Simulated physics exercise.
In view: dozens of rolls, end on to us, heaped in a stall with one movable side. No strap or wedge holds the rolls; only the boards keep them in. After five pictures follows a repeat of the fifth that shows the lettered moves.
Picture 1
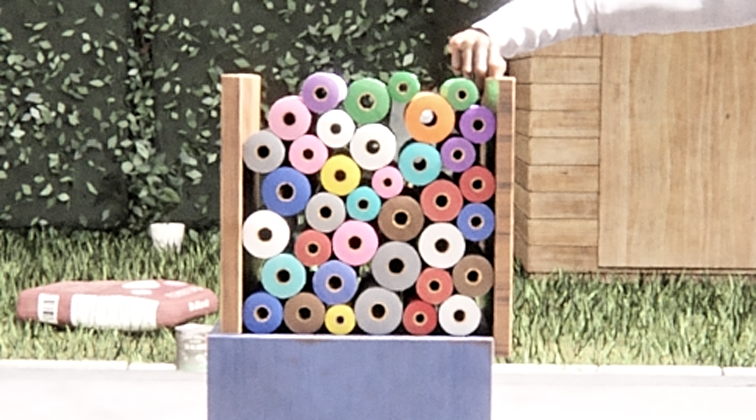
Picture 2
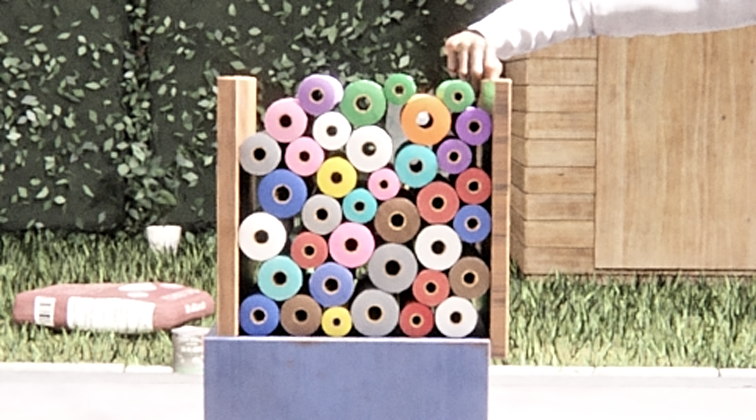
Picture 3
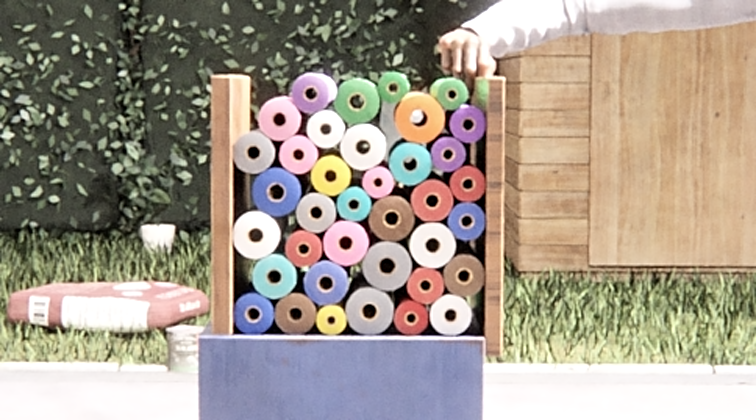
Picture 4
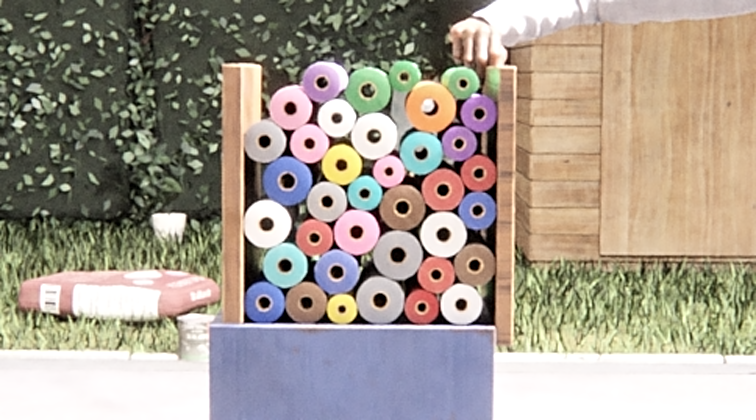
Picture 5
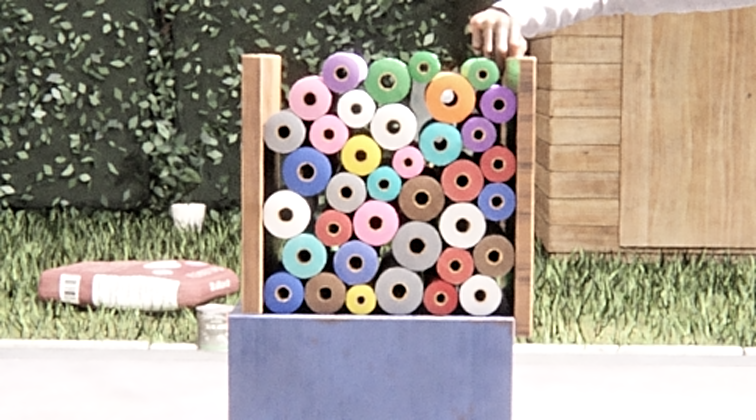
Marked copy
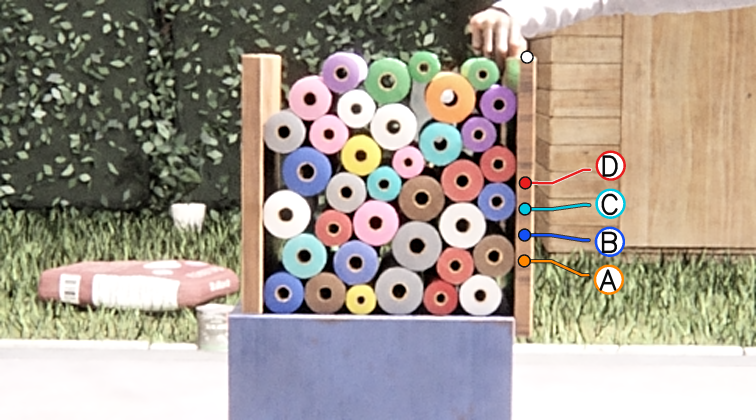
In a sunlit garden with a leafy hedge, a strip of grass and wooden panelling at right, the view faces a stall straight on. Dozens of rolls in blue, pink, white, orange, green and grey sit heaped between two upright boards above a blue base, a reddish bag lying at left. The view drifts slightly, then shifts back and beyond, while a hand rests atop the right board and the rolls stay put.
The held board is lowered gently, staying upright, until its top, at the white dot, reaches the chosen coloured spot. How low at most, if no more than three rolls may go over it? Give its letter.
Mark D is as low as it can go.
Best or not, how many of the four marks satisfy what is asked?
The number is one.
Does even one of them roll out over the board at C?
Yes.
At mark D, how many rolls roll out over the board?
It comes to two.
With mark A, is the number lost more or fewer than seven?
More than seven.
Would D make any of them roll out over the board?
At D: Yes.
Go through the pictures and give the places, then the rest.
In the first frame, a blue roll (286, 192); a pink roll (308, 154); an orange roll (430, 119).
In the second frame, an orange roll (426, 121); a green roll (400, 90).
In the third frame, side board (486, 207); a blue roll (253, 314).
In the fourth frame, a white roll (461, 304); a white roll (444, 235).
In the fifth frame, a white roll (286, 215); a blue roll (307, 172); a pink roll (329, 134).
On the marked copy, A at (524, 261); B at (525, 235); C at (525, 209); D at (526, 183); the white dot at (527, 57).
Taking D. A third of the way, top of the board (517, 114).
Two thirds of the way, top of the board (516, 179).
When it is over, top of the board (516, 183), two out over the board.
As for the rest, A more than three out over the board; B more than three out over the board; C more than three out over the board.
